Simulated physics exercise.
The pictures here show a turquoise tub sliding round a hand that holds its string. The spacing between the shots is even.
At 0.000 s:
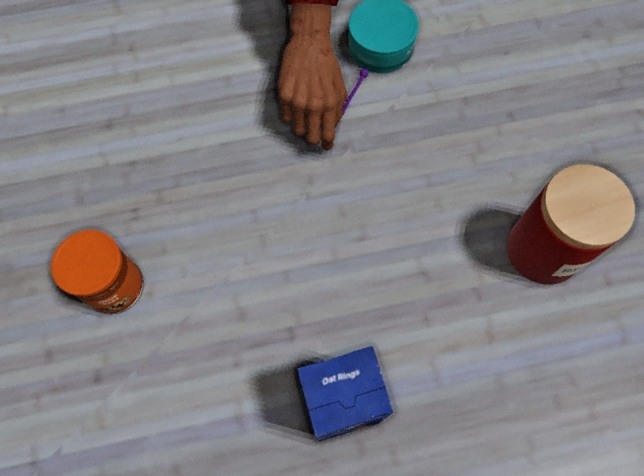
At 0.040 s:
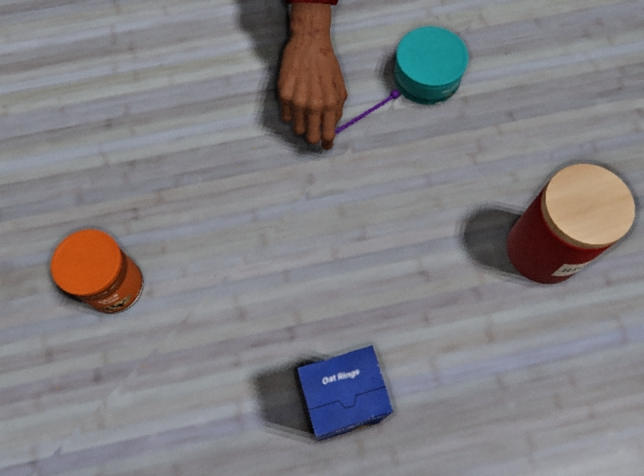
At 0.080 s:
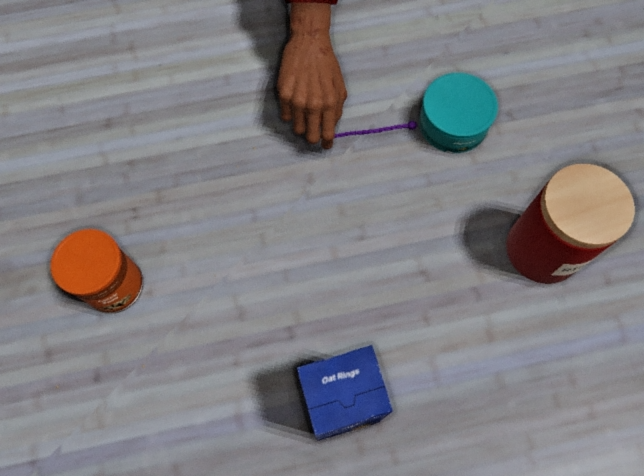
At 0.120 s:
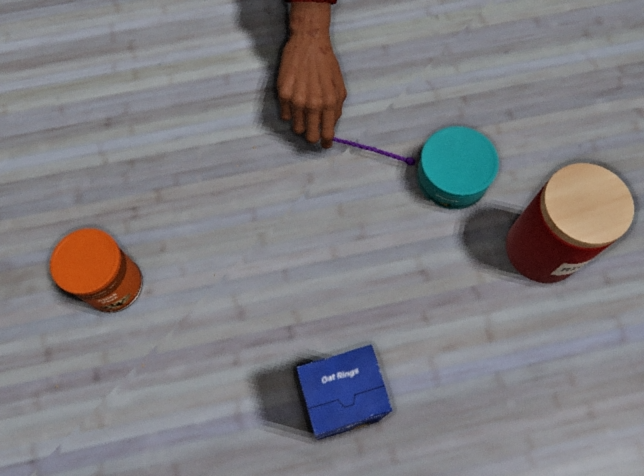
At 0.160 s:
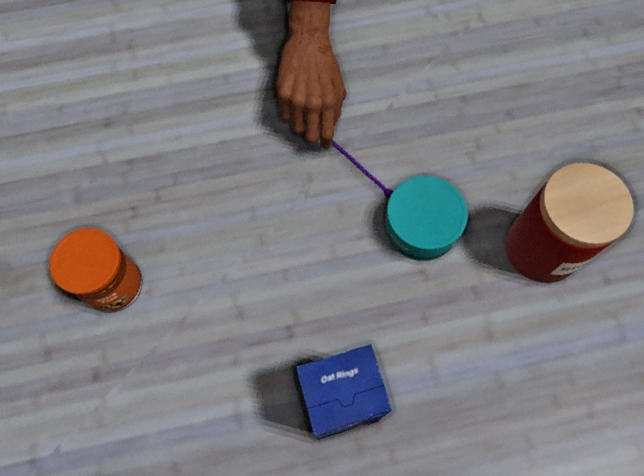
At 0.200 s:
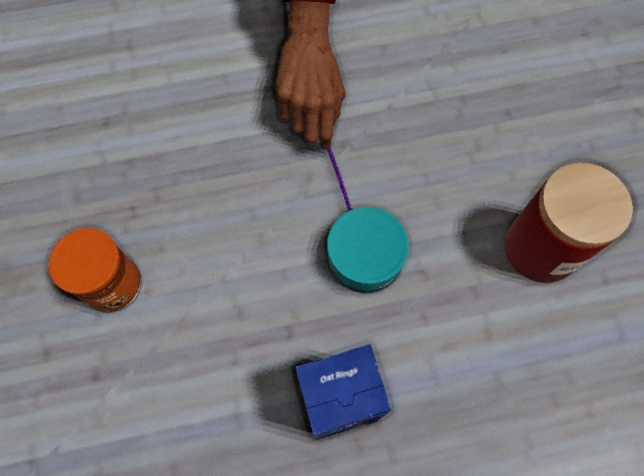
In the video, a hand at the top holds a purple string tied to a turquoise tub, which swings clockwise from the hand's right to below it, passing a red canister, while an orange tin and blue carton stay still.
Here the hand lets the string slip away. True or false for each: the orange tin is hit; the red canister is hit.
Orange tin is hit: True; red canister is hit: False.
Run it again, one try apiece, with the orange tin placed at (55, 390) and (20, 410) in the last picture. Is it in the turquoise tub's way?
In the first case it remains clear; in the second case it is spared.
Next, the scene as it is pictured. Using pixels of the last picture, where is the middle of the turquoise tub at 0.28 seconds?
At that moment it is at (236, 268).
Around 0.28 s, tub near (236, 268).
Around 0.40 s, tub near (162, 279); orange tin pushed aside.
Finally, tub near (162, 279); orange tin pushed aside. The orange tin is struck and the red canister remains clear.
